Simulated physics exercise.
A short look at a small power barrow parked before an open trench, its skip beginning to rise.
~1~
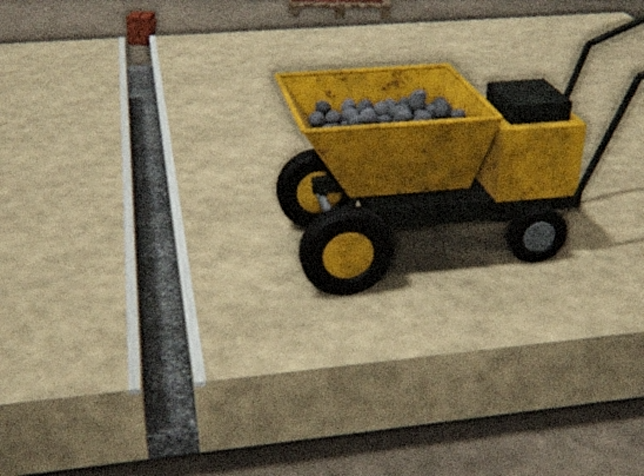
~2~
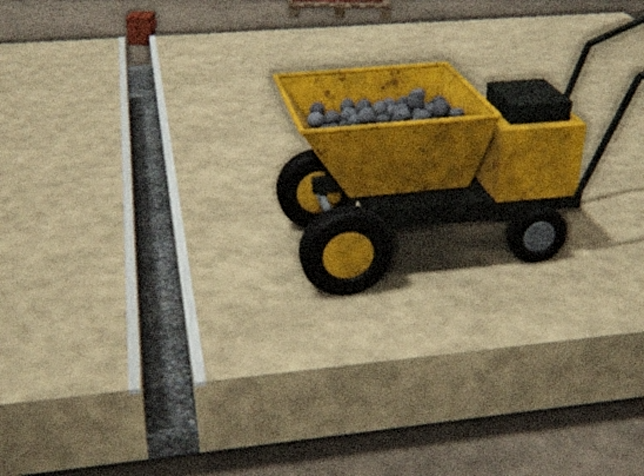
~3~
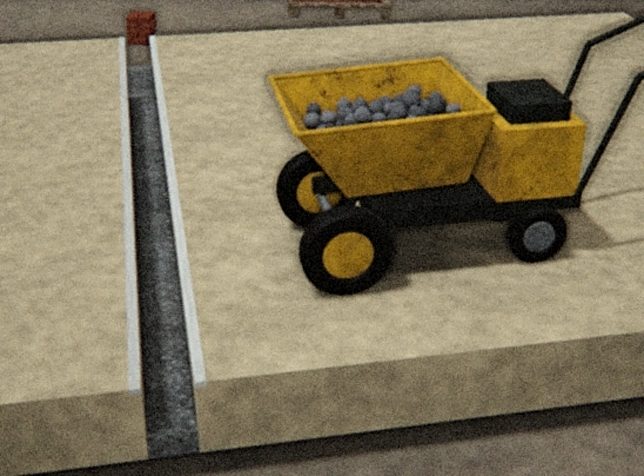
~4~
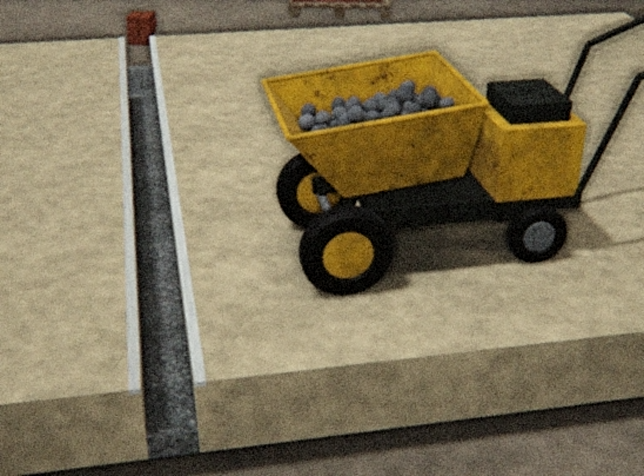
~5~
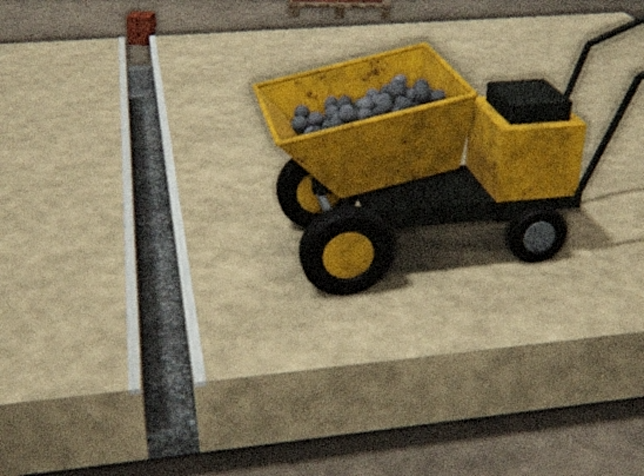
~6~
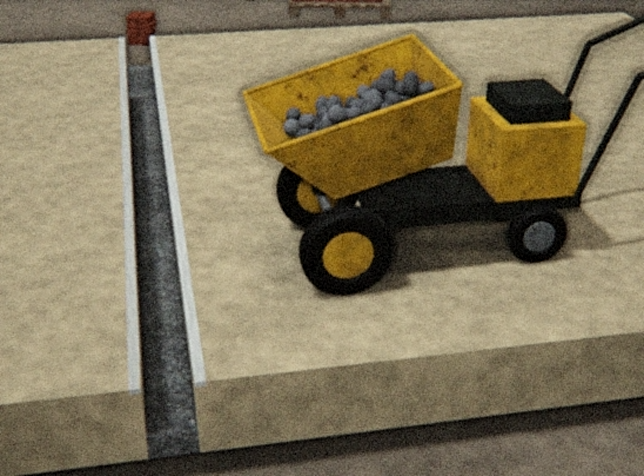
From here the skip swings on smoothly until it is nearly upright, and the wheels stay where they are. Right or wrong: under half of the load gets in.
Wrong.
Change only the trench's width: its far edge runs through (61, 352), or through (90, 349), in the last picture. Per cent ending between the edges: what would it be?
Roughly 100 percent first and 100 percent second.
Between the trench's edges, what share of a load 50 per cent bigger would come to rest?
About 60 per cent.
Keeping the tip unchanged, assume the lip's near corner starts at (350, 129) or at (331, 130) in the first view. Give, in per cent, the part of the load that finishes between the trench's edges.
First try: Some 50 %; second try: 60 %.
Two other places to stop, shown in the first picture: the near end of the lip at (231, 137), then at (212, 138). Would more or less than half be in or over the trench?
Spot 1 gives the minor portion, spot 2 gives the minor portion.
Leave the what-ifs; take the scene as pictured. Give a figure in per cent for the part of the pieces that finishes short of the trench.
I'd put it at around 15 percent.
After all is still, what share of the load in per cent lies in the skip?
Estimate: Near 0 %.
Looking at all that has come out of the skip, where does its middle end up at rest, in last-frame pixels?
Centre at rest, last view: Approx. (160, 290).
Soon, skip tipped steeply; all in the skip.
A while on, skip tipped steeply; nearly all in the skip; a stray few short of the trench; a stray few in or heaped over the trench; a stray few falling.
Towards the end, skip tipped right over; about a third in the skip; a small part short of the trench; about half in or heaped over the trench; a stray few beyond it.
Finally, skip tipped right over; a small part short of the trench; most in or heaped over the trench; a small part beyond it.
